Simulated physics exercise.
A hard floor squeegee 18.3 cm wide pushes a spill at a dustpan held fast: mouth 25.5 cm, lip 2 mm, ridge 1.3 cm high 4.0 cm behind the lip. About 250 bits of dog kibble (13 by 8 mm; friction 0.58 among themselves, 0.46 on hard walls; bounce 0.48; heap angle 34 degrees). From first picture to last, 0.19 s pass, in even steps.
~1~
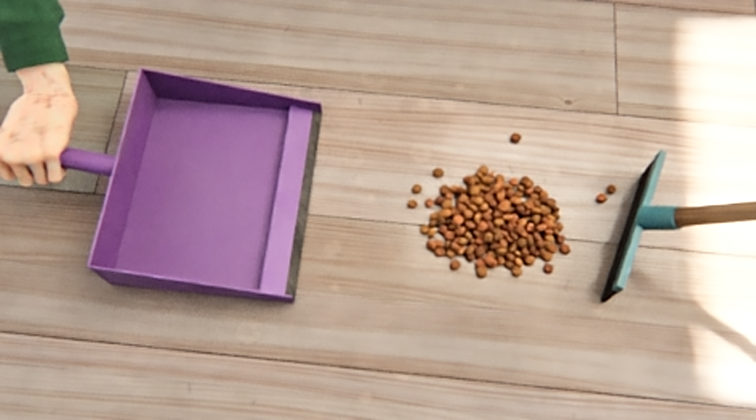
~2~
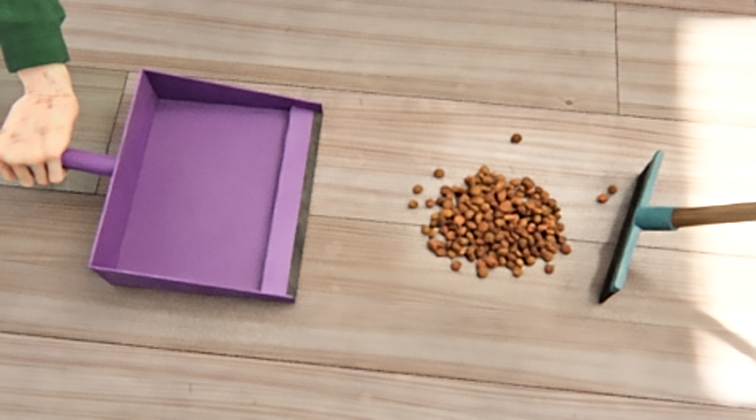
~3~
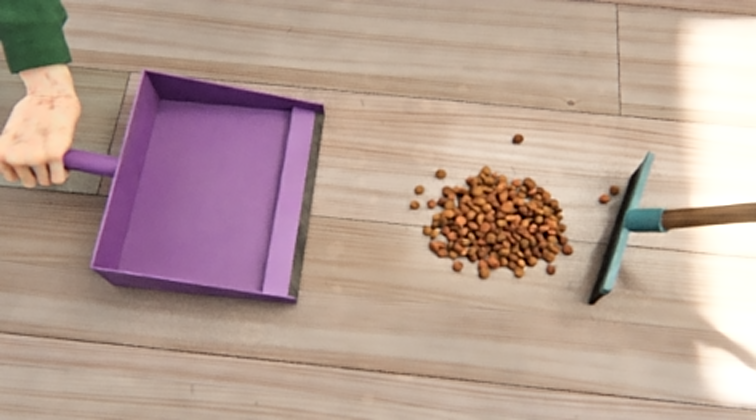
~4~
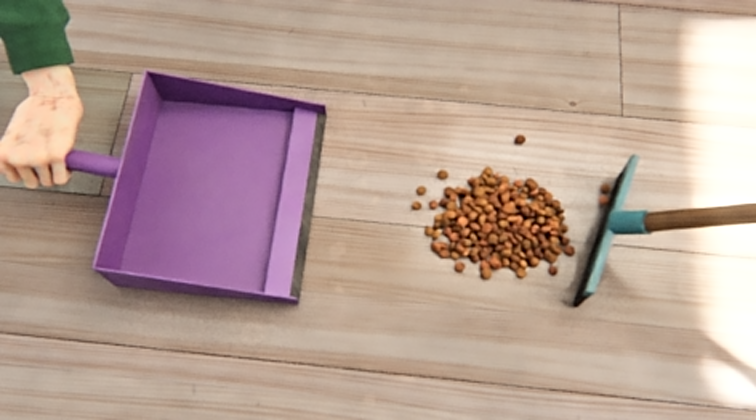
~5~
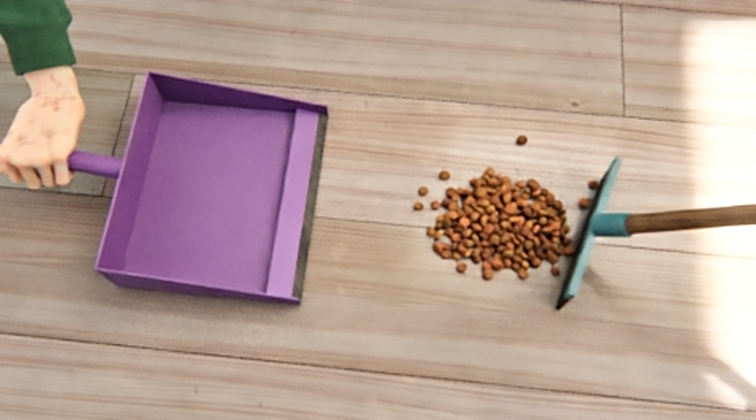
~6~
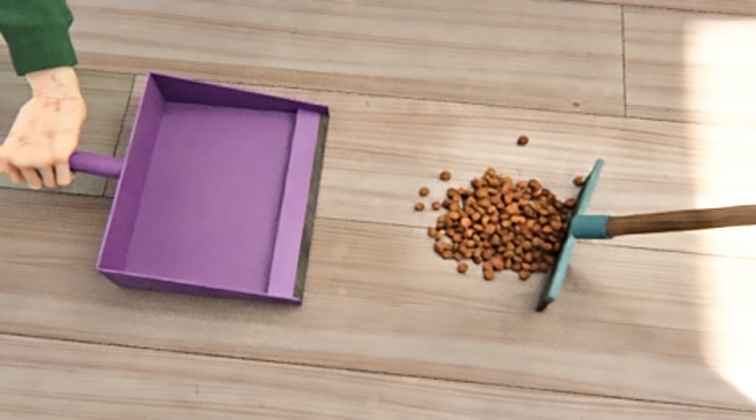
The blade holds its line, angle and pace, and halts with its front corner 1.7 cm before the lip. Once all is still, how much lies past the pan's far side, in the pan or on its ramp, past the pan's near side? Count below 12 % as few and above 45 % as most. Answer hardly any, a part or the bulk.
Far side hardly any, pan hardly any, near side hardly any.
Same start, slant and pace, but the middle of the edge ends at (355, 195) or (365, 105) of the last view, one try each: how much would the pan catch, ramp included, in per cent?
Some 20 and 15 per cent.
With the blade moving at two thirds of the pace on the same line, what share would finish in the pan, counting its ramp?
In that case some 5 per cent.
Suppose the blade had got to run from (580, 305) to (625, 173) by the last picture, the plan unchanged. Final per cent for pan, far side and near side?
Pan 0, far 0, near 5.
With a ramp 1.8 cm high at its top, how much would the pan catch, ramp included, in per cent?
Then about 5 per cent.
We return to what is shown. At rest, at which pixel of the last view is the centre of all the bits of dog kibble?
Near (350, 198).
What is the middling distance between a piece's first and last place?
Roughly 18 cm.
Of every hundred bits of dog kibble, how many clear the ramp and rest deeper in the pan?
About 0 per cent.
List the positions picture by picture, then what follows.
The first frame shows blade from (618, 287) to (660, 158), moved 0.0 cm, 0 of the pieces shifted so far; middle of the pieces at (500, 215); pan at (206, 193).
The second frame shows blade from (615, 288) to (657, 158), moved 0.4 cm, 0 of the pieces shifted so far; middle of the pieces at (501, 216).
The third frame shows blade from (605, 290) to (648, 160), moved 1.8 cm, 0 of the pieces shifted so far; middle of the pieces at (503, 216).
The fourth frame shows blade from (589, 292) to (633, 162), moved 3.9 cm, 1 of the pieces shifted so far; middle of the pieces at (505, 217).
The fifth frame shows blade from (570, 295) to (615, 164), moved 6.2 cm, 2 of the pieces shifted so far; middle of the pieces at (507, 218).
The sixth frame shows blade from (551, 297) to (598, 166), moved 8.5 cm, 22 of the pieces shifted so far; middle of the pieces at (499, 221); pan at (214, 195).
Then, 0.22 s after the last picture, middle of the blade 18 cm from the lip; 0 % over the lip, far side 0 %, near side 0 %.
Then, 0.37 s after the last picture, middle of the blade 9 cm from the lip; 0 % over the lip, far side 0 %, near side 0 %.
Then, 0.65 s after the last picture, middle of the blade 4 cm from the lip; 5 % over the lip, far side 0 %, near side 0 %.
In the end, far side 0 %, pan 5 %, near side 0 %, in front of the lip or behind the blade 95 %.
